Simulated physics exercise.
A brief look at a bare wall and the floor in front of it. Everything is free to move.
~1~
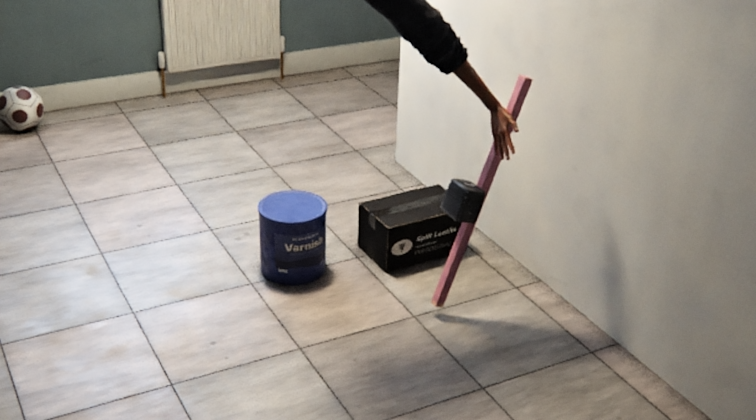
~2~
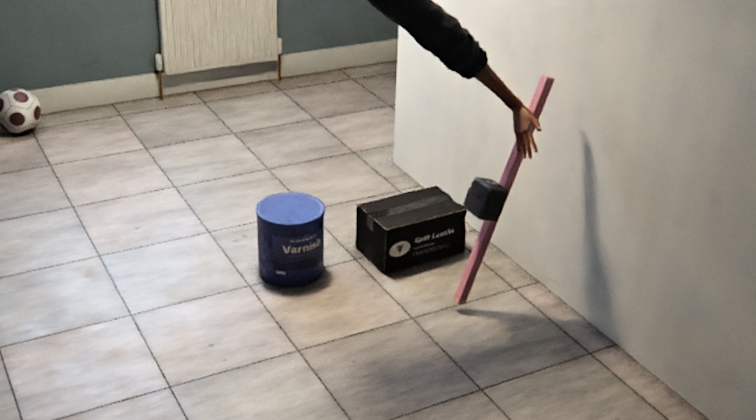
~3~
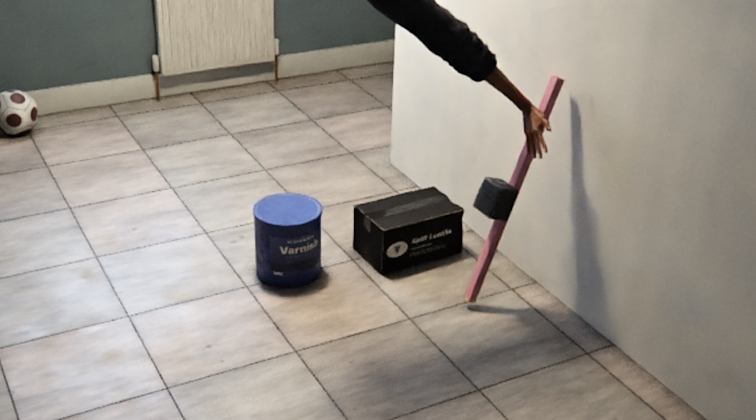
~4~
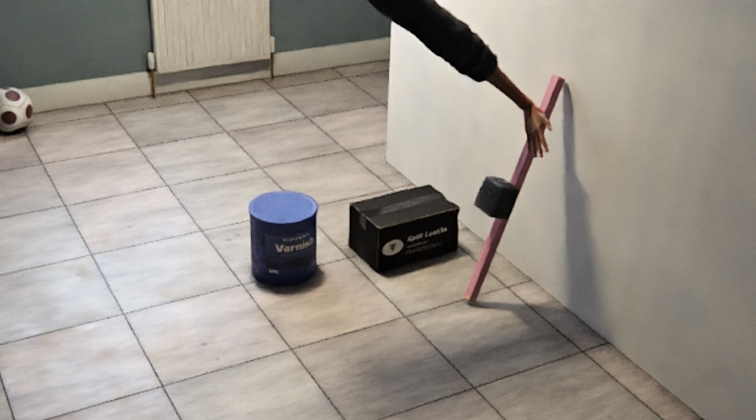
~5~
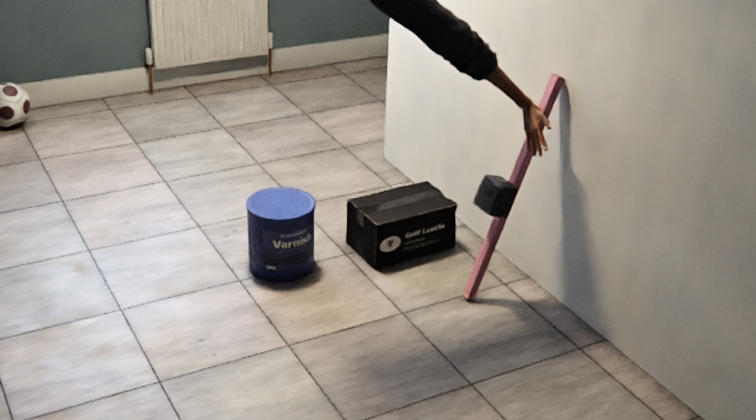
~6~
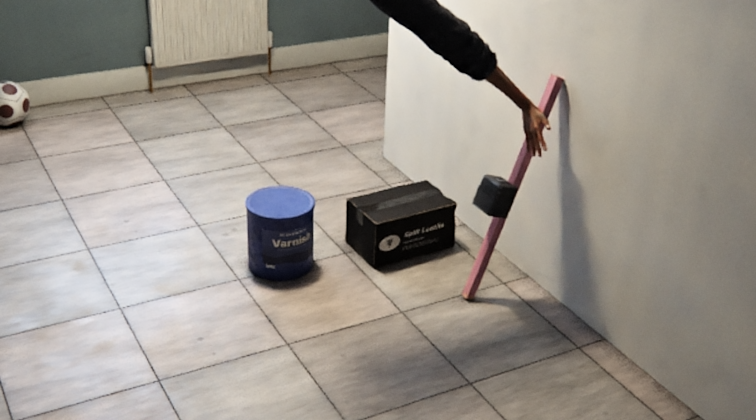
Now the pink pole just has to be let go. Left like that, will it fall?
It keeps standing.
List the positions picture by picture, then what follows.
On its way; pink pole (480, 195); blue pail (293, 237), in the first frame.
On its way; pink pole (502, 194); blue pail (291, 239), in the second frame.
On its way; pink pole (512, 193); blue pail (288, 240), in the third frame.
On its way; pink pole (513, 192); blue pail (284, 238), in the fourth frame.
Leant on the wall, still held; pink pole (512, 191); blue pail (281, 234), in the fifth frame.
Leant on the wall, still held; pink pole (511, 191); blue pail (281, 233), in the sixth frame.
Then, 0.40 s past the last view, nothing moves.
Then, 0.90 s past the last view, pink pole resting near (511, 191).
Finally, all 3 still in place. Final places as the last picture's camera would see them, pink pole near (511, 191). The pole remains leaning.
